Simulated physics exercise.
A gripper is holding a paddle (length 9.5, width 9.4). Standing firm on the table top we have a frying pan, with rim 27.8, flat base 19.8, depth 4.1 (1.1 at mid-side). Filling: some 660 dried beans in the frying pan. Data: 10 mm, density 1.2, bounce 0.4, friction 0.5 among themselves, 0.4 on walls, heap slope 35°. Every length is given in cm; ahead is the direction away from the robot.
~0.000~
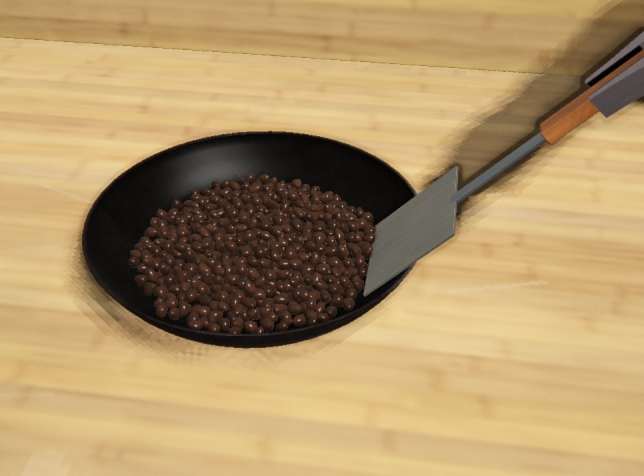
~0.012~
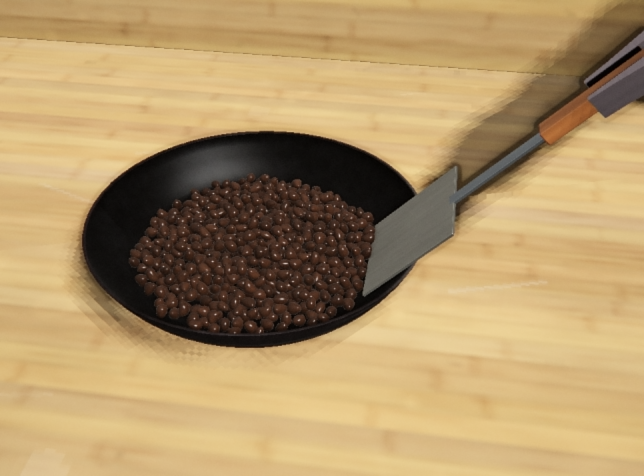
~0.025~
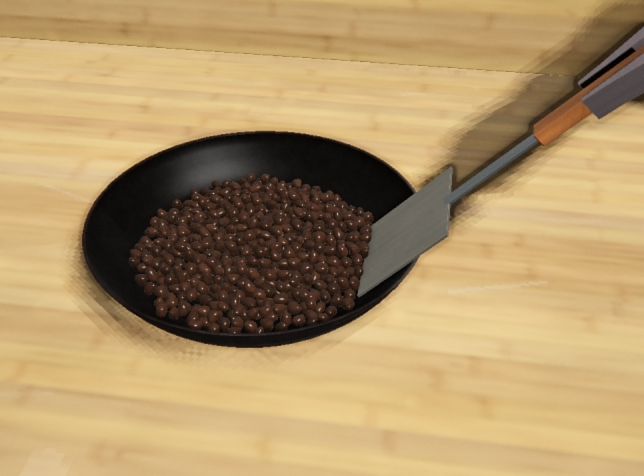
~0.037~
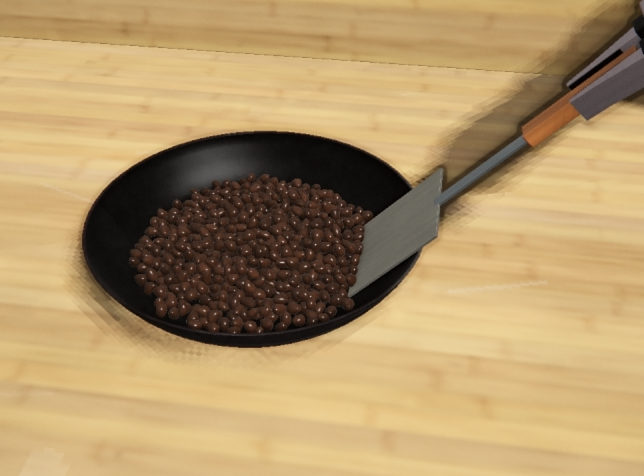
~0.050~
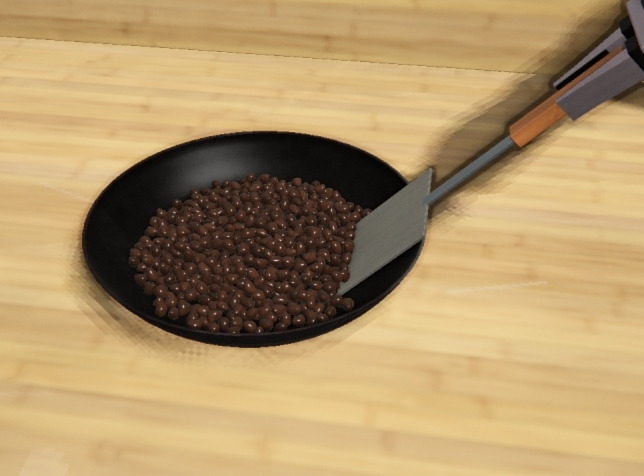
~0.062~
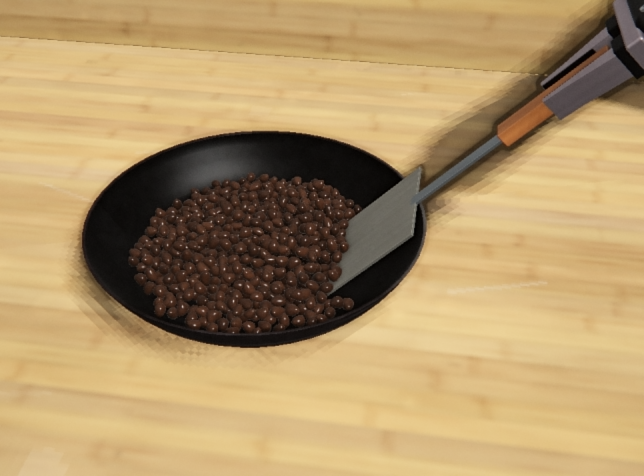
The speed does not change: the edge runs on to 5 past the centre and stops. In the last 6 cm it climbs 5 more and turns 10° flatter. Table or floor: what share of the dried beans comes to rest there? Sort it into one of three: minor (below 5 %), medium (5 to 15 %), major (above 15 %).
Minor, below 5 %.
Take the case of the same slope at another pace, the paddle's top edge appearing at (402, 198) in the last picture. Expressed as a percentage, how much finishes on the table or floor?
About 10 percent.
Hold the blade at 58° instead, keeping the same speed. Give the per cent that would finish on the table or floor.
Then roughly 0 percent.
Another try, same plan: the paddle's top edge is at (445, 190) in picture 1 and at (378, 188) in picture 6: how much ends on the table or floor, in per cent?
It works out to about 15 %, more or less.
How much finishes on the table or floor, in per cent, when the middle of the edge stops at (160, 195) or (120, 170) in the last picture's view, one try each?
Close to 10 and close to 25 per cent, respectively.
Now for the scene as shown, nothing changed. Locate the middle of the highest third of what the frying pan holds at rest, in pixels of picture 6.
You'll find it at about (165, 227).
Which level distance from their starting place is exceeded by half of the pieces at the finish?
Distance: Around 4 cm.
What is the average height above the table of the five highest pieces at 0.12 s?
4 cm.
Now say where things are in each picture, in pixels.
In the first frame, paddle top edge at (456, 198), sloping 47°; upper third of the load around (260, 238), from x 135 to 370, top at y 180; 660 in the frying pan.
In the second frame, paddle top edge at (455, 199), sloping 47°; upper third of the load around (260, 238), from x 135 to 370, top at y 180.
In the third frame, paddle top edge at (450, 199), sloping 47°; upper third of the load around (261, 238), from x 135 to 370, top at y 180.
In the fourth frame, paddle top edge at (440, 200), sloping 47°; upper third of the load around (263, 237), from x 135 to 370, top at y 175.
In the fifth frame, paddle top edge at (428, 200), sloping 47°; upper third of the load around (268, 239), from x 135 to 370, top at y 175.
In the sixth frame, paddle top edge at (417, 199), sloping 47°; upper third of the load around (267, 236), from x 135 to 365, top at y 175; 660 in the frying pan.
After 0.12 s, sloping 47°, highest piece 4 above the table; 660 in the frying pan.
After 0.18 s, sloping 43°, highest piece 5 above the table; 660 in the frying pan.
After 0.40 s, sloping 37°, highest piece 5 above the table; 649 in the frying pan, 9 on the table or floor, 2 on the blade or in flight.
After 1.45 s, sloping 37°, highest piece 5 above the table; 649 in the frying pan, 11 on the table or floor.
At rest, 649 in the frying pan, 11 on the table or floor. That is 2 % on the table or floor.
